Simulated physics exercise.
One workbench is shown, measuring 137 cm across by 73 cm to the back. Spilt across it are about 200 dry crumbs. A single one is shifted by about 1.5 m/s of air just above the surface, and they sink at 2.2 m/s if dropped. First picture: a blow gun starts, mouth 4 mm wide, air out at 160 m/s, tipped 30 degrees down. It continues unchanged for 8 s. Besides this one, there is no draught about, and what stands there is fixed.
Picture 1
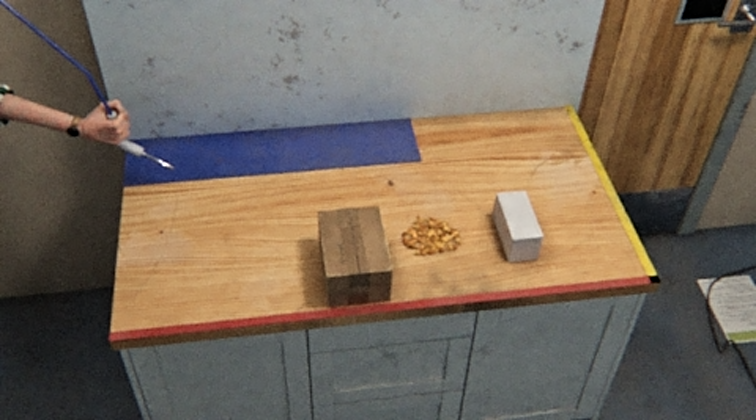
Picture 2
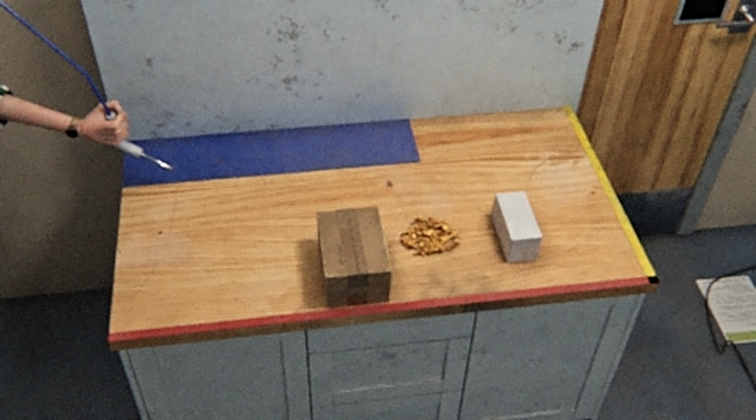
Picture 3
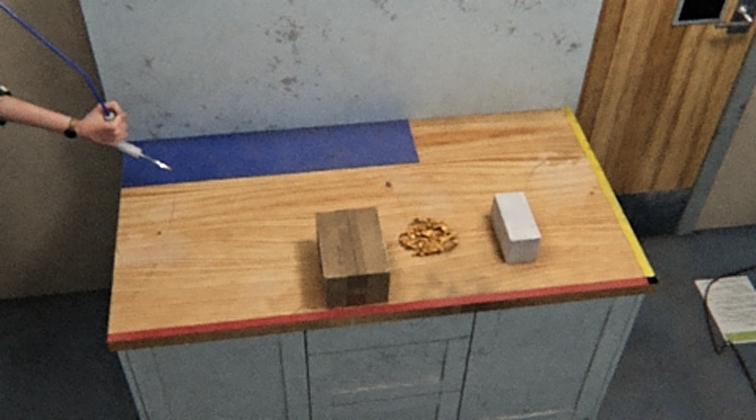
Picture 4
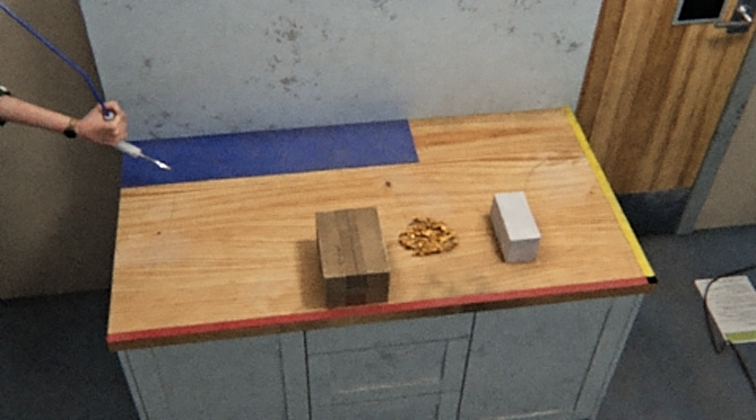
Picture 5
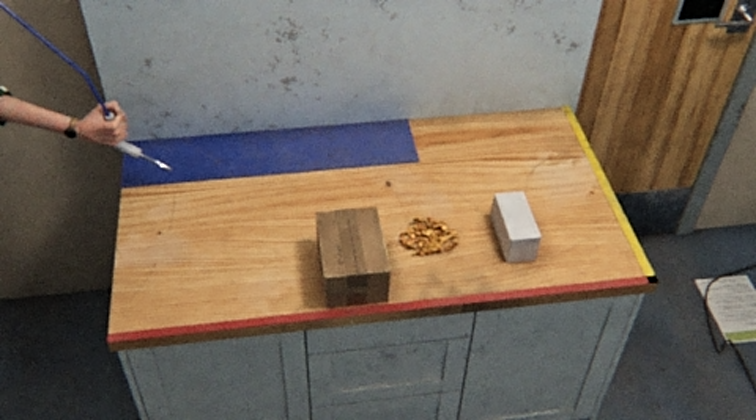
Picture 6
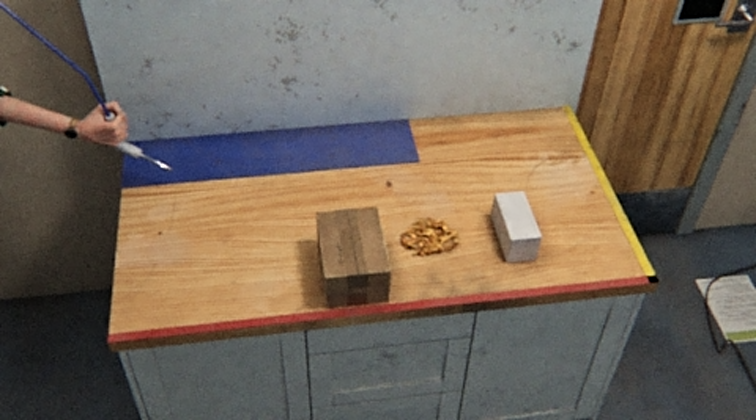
To begin with, a hand at the left holds a blow gun on a blue hose, pointing it over the blue sheet on a wooden workbench. A brown box, a pile of golden crumbs and a white block sit to the right. The hand stays in place throughout, and nothing on the bench visibly moves.
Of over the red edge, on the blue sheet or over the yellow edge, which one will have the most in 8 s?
I would say the red one.
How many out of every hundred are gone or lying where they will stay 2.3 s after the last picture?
My guess would be around 90 %.
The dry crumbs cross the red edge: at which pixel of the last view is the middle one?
Median crossing, approx. (486, 302).
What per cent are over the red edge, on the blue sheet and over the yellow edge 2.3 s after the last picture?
Roughly 80 % red, 0 % blue and 0 % yellow.
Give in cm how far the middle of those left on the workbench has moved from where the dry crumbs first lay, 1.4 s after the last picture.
Roughly 5 centimetres.
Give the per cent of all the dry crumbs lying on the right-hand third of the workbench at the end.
I'd put it at about 4 percent.
Then, 1.4 s after the last picture, 15 % are on the move or not yet settled, 83 % are over the red edge, 0 % over the yellow edge and 0 % on the blue sheet; the middle of those still in play is near (432, 251).
Then, 2.3 s after the last picture, 12 % are on the move or not yet settled, 84 % are over the red edge, 0 % over the yellow edge and 0 % on the blue sheet; the middle of those still in play is near (431, 252).
Then, 4.2 s after the last picture, 12 % are on the move or not yet settled, 86 % are over the red edge, 0 % over the yellow edge and 0 % on the blue sheet.
Then, 7.8 s after the last picture, at the end, 86 % are over the red edge, 0 % over the yellow edge and 0 % on the blue sheet.
